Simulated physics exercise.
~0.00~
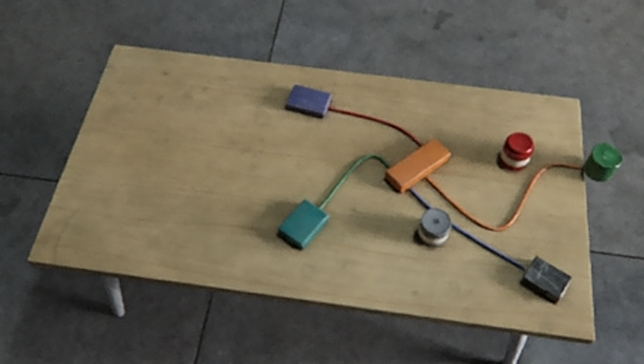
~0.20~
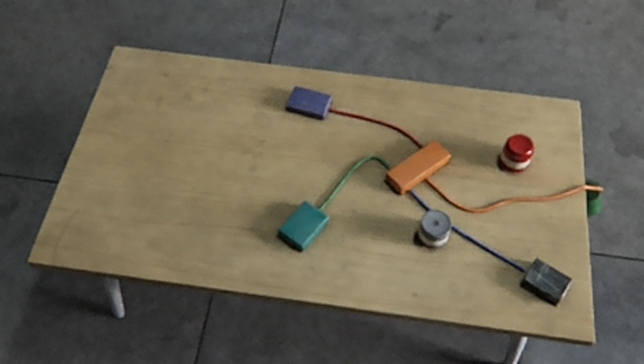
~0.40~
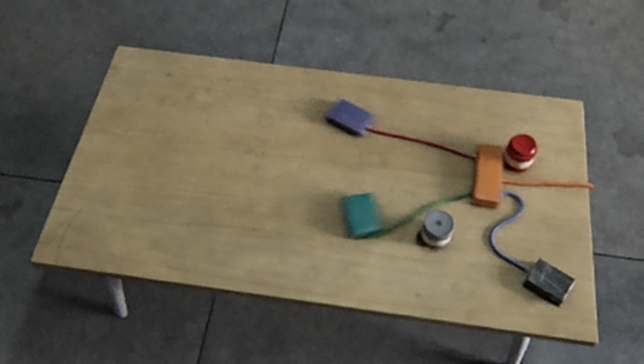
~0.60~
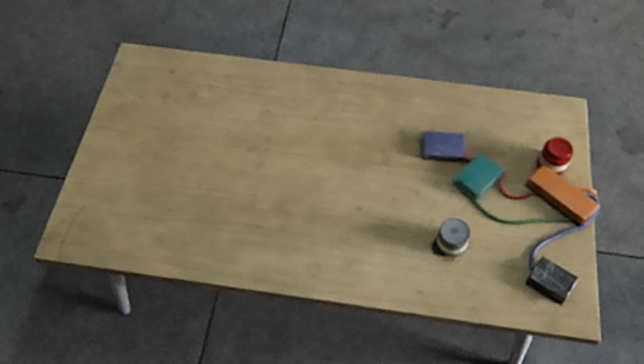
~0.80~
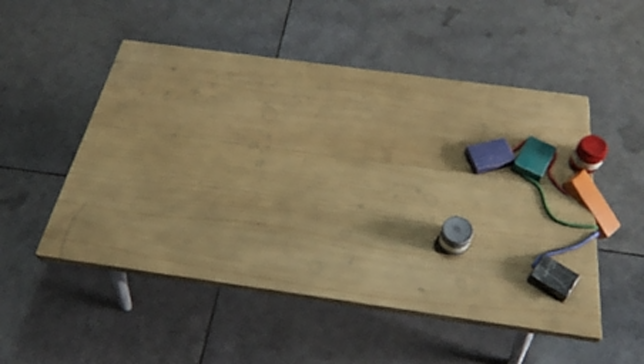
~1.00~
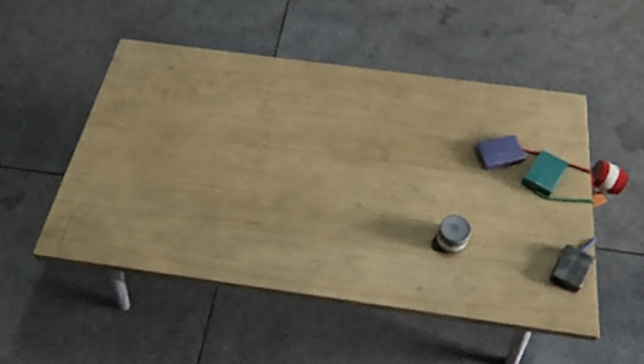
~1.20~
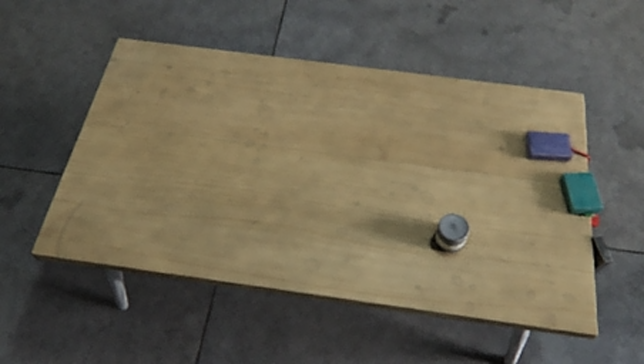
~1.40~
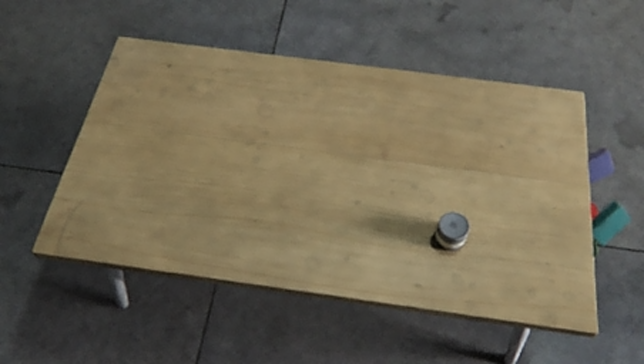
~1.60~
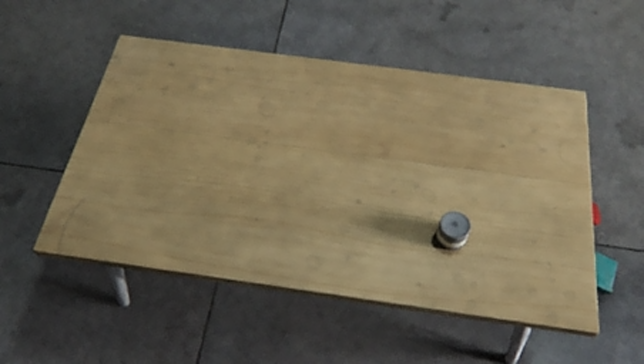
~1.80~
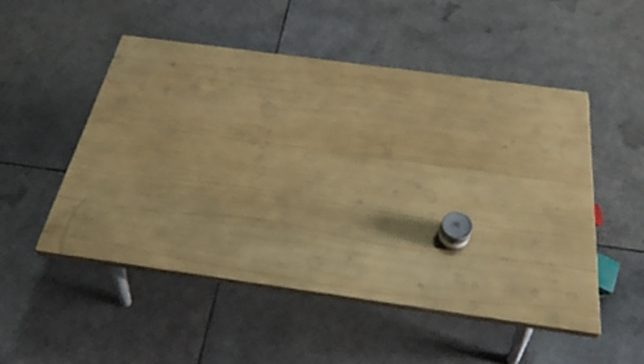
A pale wooden table stands on a grey tiled floor, seen from above at an angle by a slightly swaying camera. An orange block sits right of centre, with coloured cables running to a blue box, a teal box, a black box and a green cylinder at the right edge, while a red jar and grey canister stand nearby. The green cylinder tips over the edge and drops from sight, and the orange block slides right, trailing the blue and teal boxes. The block pushes the red jar along, and both go over, followed by the black, blue and teal boxes. Only the grey canister remains on top, with bits of red and teal showing beyond the right edge.
